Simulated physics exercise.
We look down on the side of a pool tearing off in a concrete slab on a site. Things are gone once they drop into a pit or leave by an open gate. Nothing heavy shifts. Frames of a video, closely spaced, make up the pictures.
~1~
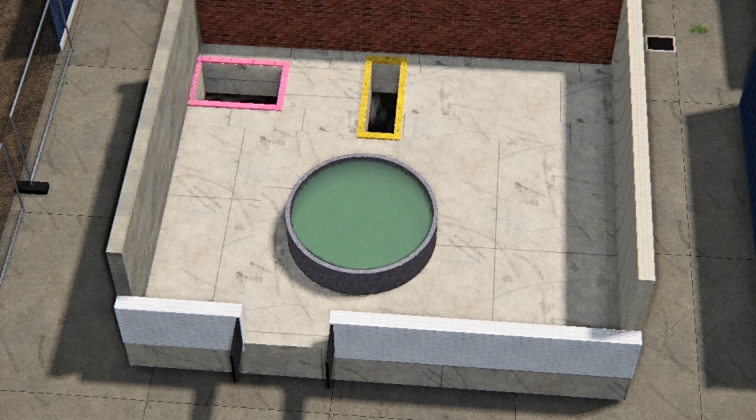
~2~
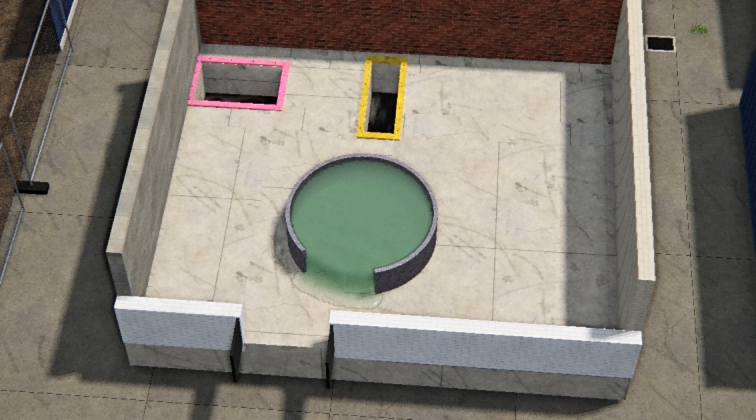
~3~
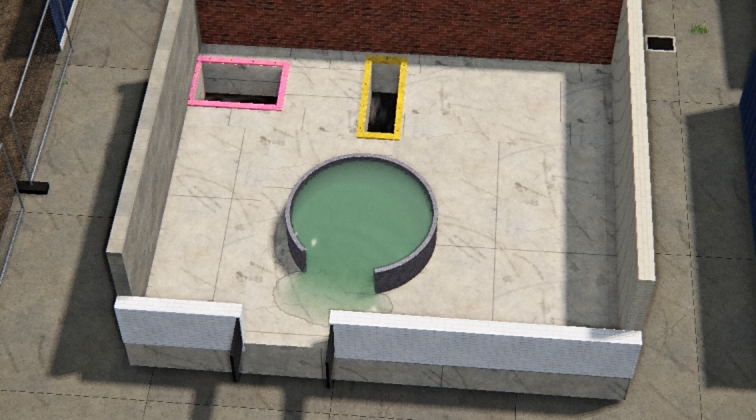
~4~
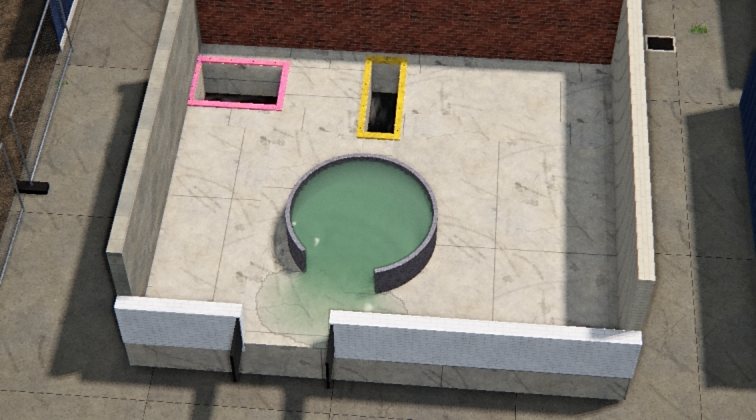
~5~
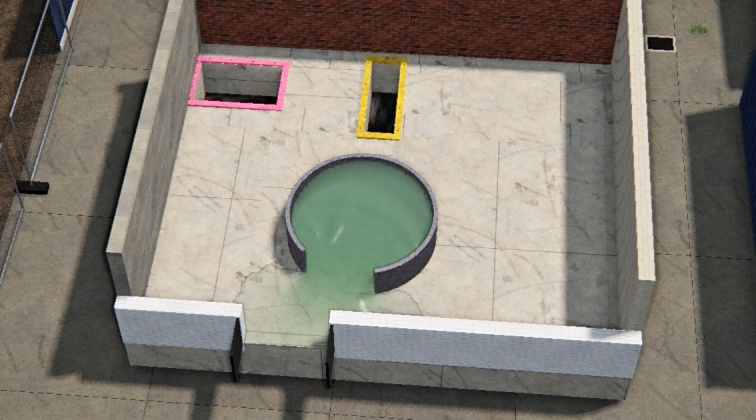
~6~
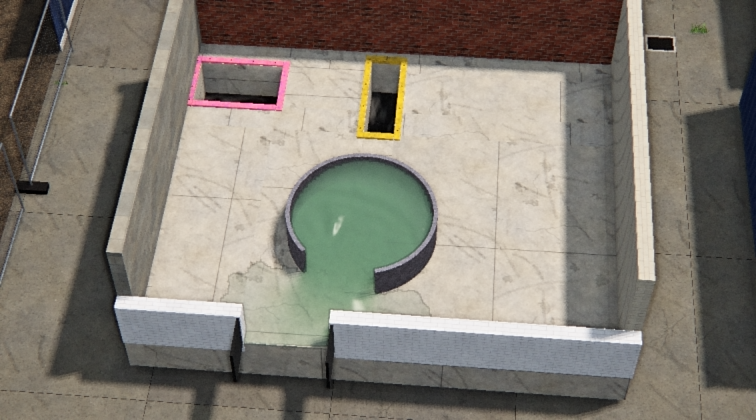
Round pool of green water breaking open at its front edge, water pouring out and spreading across a walled concrete slab.
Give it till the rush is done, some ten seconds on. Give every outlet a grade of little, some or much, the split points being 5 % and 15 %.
Grades: Gate - much; yellow pit - little; pink pit - little.
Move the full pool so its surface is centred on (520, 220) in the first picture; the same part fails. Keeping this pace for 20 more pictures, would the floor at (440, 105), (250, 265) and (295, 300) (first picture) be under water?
In order: Unflooded, then inundated, then inundated.
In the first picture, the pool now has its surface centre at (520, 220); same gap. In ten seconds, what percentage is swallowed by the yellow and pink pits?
Estimated shares - yellow: Some 0 in a hundred; pink: Some 10 in a hundred.
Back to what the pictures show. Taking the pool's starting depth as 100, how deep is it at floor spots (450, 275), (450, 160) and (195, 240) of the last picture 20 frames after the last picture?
In the order asked, some 4, 0 and 4 in a hundred.
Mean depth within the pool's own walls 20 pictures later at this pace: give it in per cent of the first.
Near 40 in a hundred.
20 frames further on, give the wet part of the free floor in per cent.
That works out at 35 %.
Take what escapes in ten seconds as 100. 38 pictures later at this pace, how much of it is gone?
Roughly 85 percent.
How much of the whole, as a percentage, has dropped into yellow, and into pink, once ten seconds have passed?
Close to 0 per cent, and close to 0 per cent.
A moment on, water covers 10 % of the floor; the gate 9 %, the yellow pit 0 %, the pink pit 0 %.
Next, water covers 20 % of the floor; the gate 20 %, the yellow pit 0 %, the pink pit 0 %.
Then, water covers 35 % of the floor; the gate 32 %, the yellow pit 0 %, the pink pit 0 %.
Later, water covers 50 % of the floor; the gate 44 %, the yellow pit 0 %, the pink pit 0 %.
In the end, water covers 80 % of the floor; the gate 53 %, the yellow pit 0 %, the pink pit 0 %.
